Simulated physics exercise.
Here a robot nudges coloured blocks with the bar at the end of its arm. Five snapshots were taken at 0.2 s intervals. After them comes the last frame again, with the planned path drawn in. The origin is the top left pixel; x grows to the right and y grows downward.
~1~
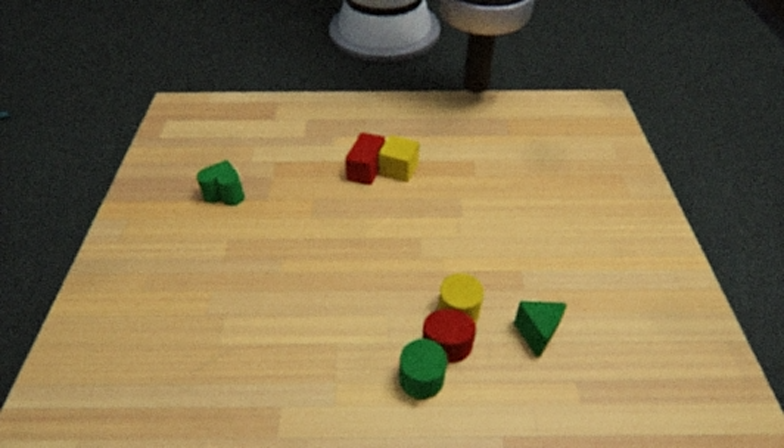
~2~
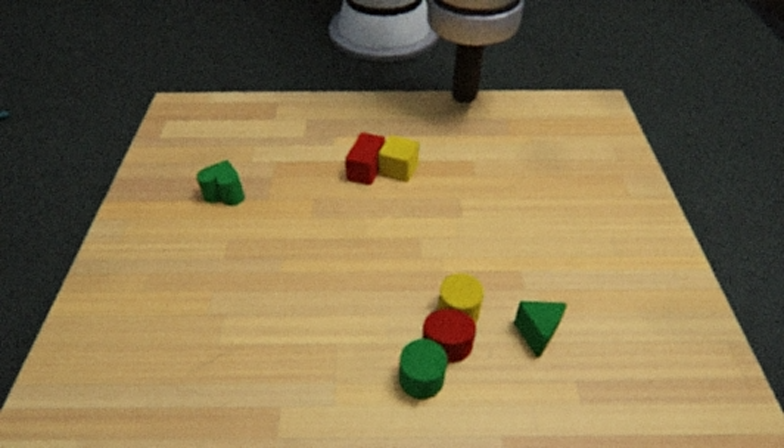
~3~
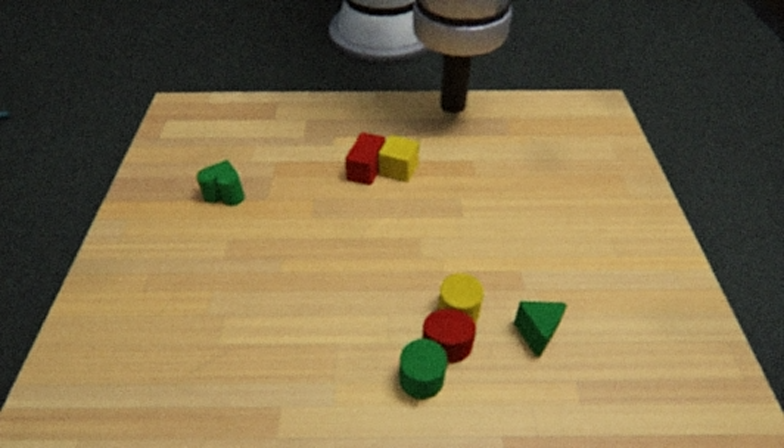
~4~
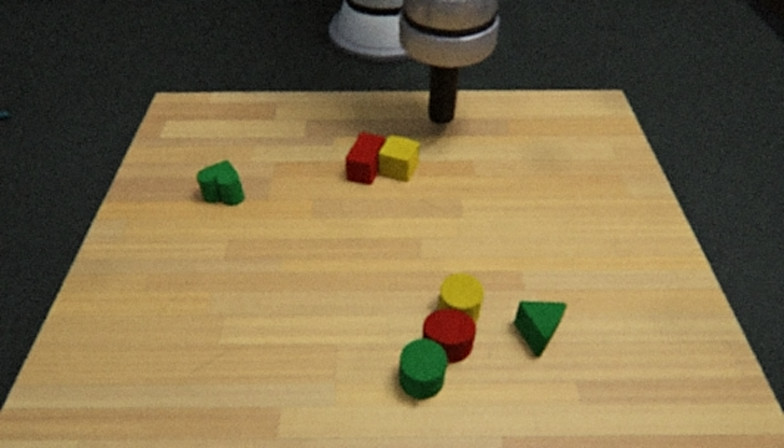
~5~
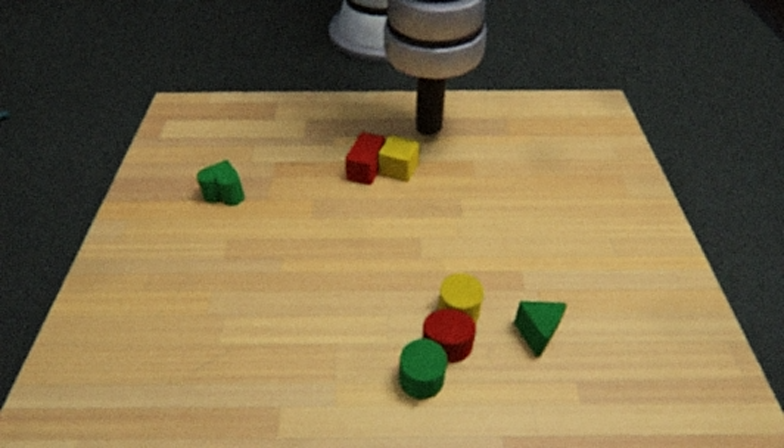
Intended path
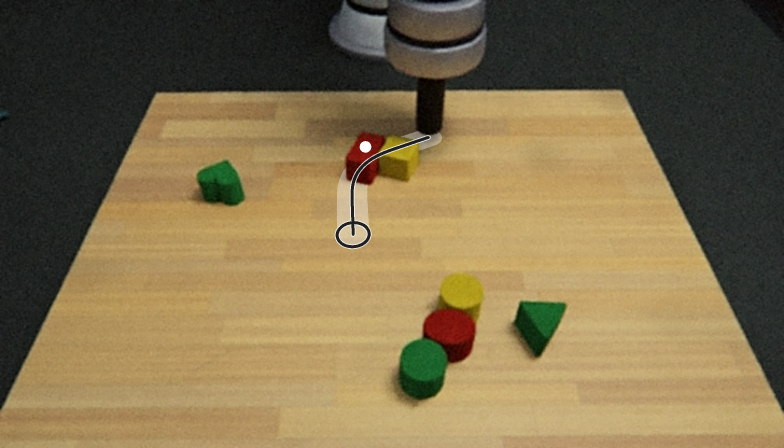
On a light wooden board scattered with red, yellow and green blocks, a robot arm's dark bar moves from the far edge toward the viewer and slightly left, nearing the yellow square block, while all the blocks stay still.
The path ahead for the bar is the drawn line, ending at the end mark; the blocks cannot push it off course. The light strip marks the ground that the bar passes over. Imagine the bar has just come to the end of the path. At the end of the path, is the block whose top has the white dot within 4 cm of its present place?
The answer is no.
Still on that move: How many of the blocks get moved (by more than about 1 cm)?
Put simply, two blocks are moved more than 1 cm.
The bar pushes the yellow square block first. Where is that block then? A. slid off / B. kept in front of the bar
My answer is option A.
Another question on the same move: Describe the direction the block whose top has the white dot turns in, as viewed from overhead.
The twist is clockwise.
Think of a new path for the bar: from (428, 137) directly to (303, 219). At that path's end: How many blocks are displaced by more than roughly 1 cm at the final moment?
That makes 2 blocks.
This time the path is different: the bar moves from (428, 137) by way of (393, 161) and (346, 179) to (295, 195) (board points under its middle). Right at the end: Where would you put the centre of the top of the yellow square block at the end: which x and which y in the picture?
I expect it at (384, 167).
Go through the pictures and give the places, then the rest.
Lower end of the bar at (476, 87), tops of blocks, red rectangular block at (365, 147), yellow square block at (399, 147), in the first picture.
Bar at (464, 97), blocks as before, in the second picture.
Bar at (453, 107), blocks as before, in the third picture.
Bar at (441, 117), blocks as before, in the fourth picture.
Bar at (429, 128), red rectangular block at (365, 147), yellow square block at (399, 147), in the fifth picture.
The drawn path runs from (428, 137) via (379, 155) and (352, 189), ending at (353, 234); the dot is on the red rectangular block.
On the path given first. One third of the way, bar at (378, 146); red rectangular block at (352, 154); yellow square block at (394, 151), turned 35° anticlockwise.
Two thirds of the way, bar at (352, 181); red rectangular block at (315, 185), turned 20° clockwise; yellow square block at (392, 155), turned 65° anticlockwise.
At the end, bar at (352, 225); red rectangular block at (309, 194), turned 65° clockwise; yellow square block at (392, 155), turned 65° anticlockwise.
